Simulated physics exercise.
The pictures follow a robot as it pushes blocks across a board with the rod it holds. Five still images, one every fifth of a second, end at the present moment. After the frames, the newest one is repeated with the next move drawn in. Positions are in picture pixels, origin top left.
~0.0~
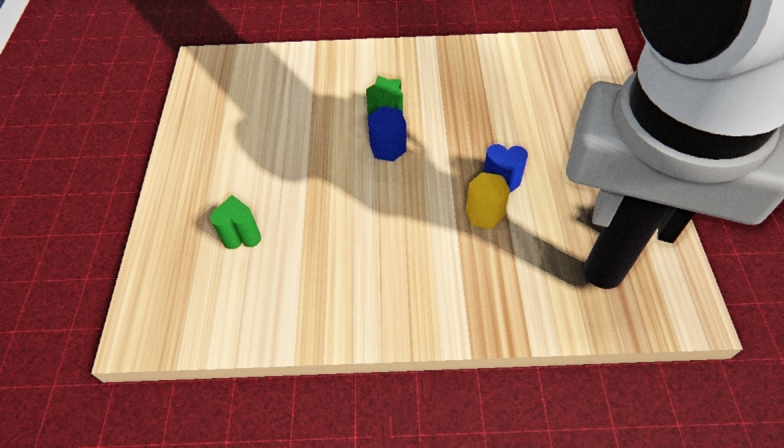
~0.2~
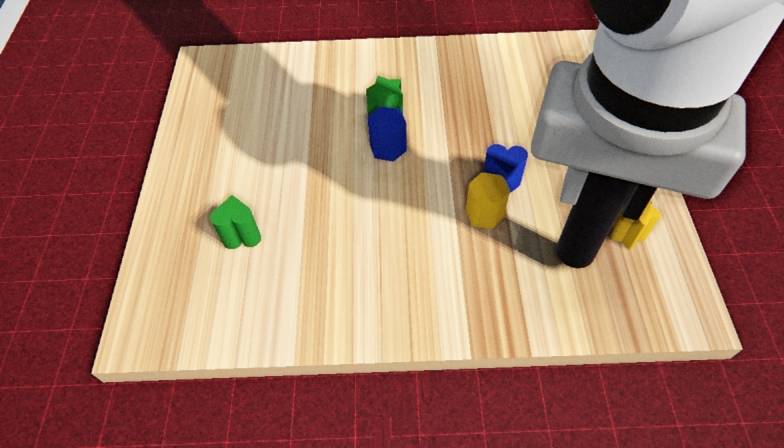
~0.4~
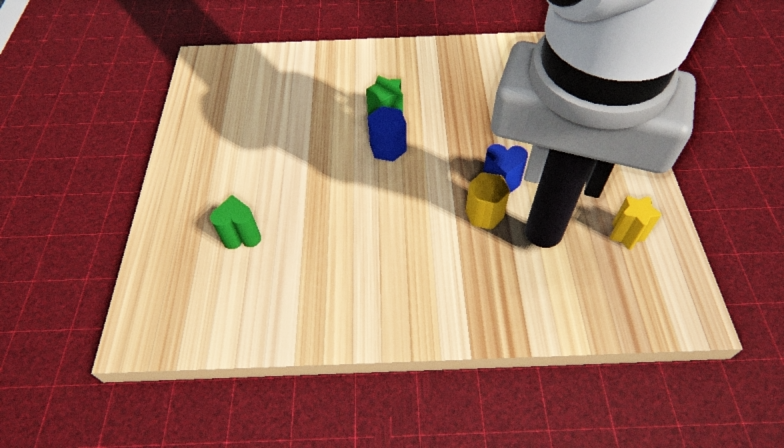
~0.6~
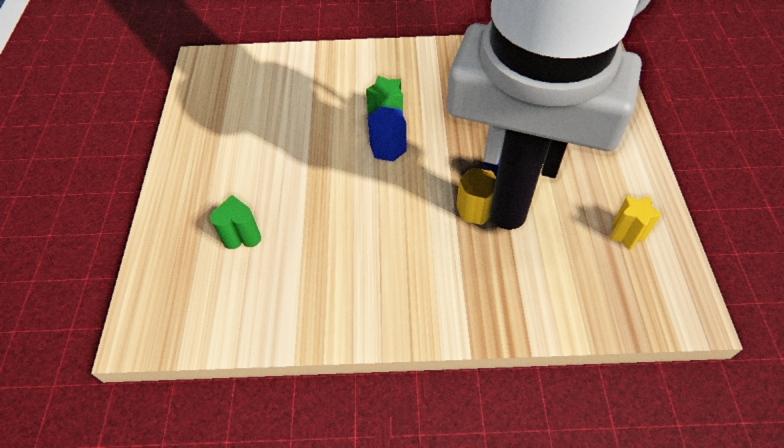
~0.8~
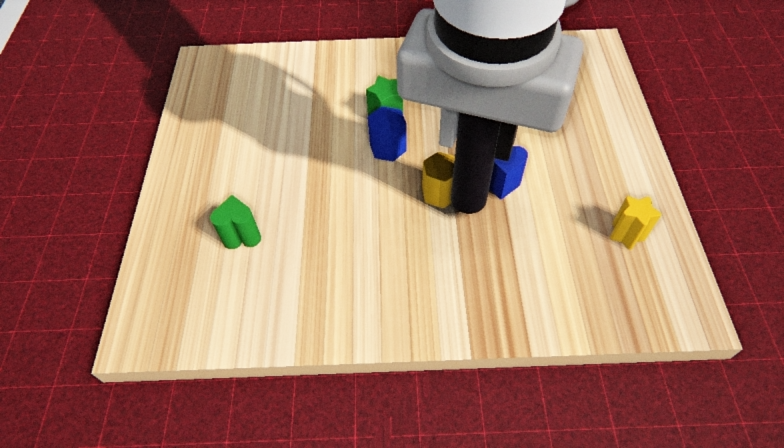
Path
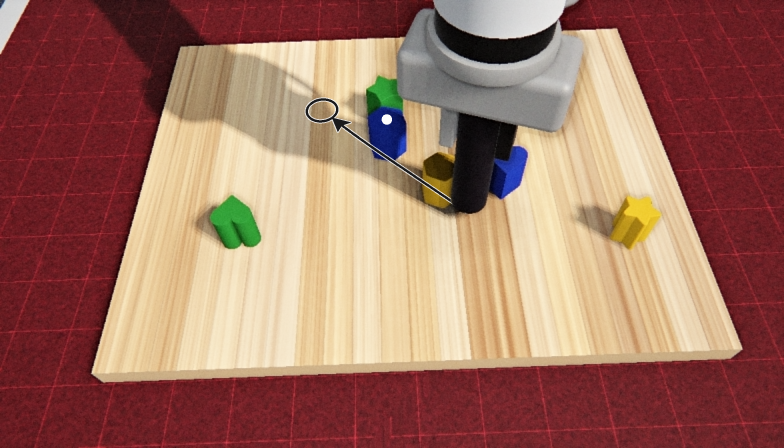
A robot arm with a black rod swept left across a wooden board, uncovering a yellow star, then pushed the yellow hexagon left past the blue heart while the green and blue blocks stayed put.
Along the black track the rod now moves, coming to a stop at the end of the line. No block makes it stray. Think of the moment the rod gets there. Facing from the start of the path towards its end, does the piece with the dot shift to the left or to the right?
My prediction: Rightwards.
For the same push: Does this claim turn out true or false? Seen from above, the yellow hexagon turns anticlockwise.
Answer: True.
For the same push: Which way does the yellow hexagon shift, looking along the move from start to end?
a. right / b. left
I choose b.
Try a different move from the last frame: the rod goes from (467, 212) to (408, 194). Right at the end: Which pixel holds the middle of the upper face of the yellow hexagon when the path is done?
Its top middle will sit at (390, 142).
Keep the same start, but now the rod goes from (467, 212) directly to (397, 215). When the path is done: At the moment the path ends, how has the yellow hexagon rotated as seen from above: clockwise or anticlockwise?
It swings round clockwise.
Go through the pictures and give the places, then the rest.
Lower end of the rod at (603, 272), tops of blocks, green star at (386, 87), blue hexagon at (387, 119), yellow hexagon at (490, 187), blue heart at (507, 156), in the first frame.
Rod at (575, 252), blocks as before, in the second frame.
Rod at (544, 233), blocks as before, in the third frame.
Rod at (508, 215), yellow hexagon at (480, 183), in the fourth frame.
Rod at (469, 200), green star at (386, 87), blue hexagon at (387, 119), yellow hexagon at (442, 166), blue heart partly hidden, in the fifth frame.
The drawn path runs straight from (467, 212) to (322, 110); the dot is on the blue hexagon.
The first path, step by step. One third of the way, rod at (413, 163); blue hexagon at (375, 112), turned 40° clockwise; yellow hexagon at (381, 137), turned 30° anticlockwise.
Two thirds of the way, rod at (363, 129); green star at (385, 83), turned 15° clockwise; blue hexagon at (344, 92), turned 95° clockwise; yellow hexagon at (329, 125), turned 100° anticlockwise.
At the end, rod at (320, 97); green star at (385, 83), turned 15° clockwise; blue hexagon at (315, 59), turned 140° clockwise; yellow hexagon at (322, 123), turned 130° anticlockwise; blue heart not moved.
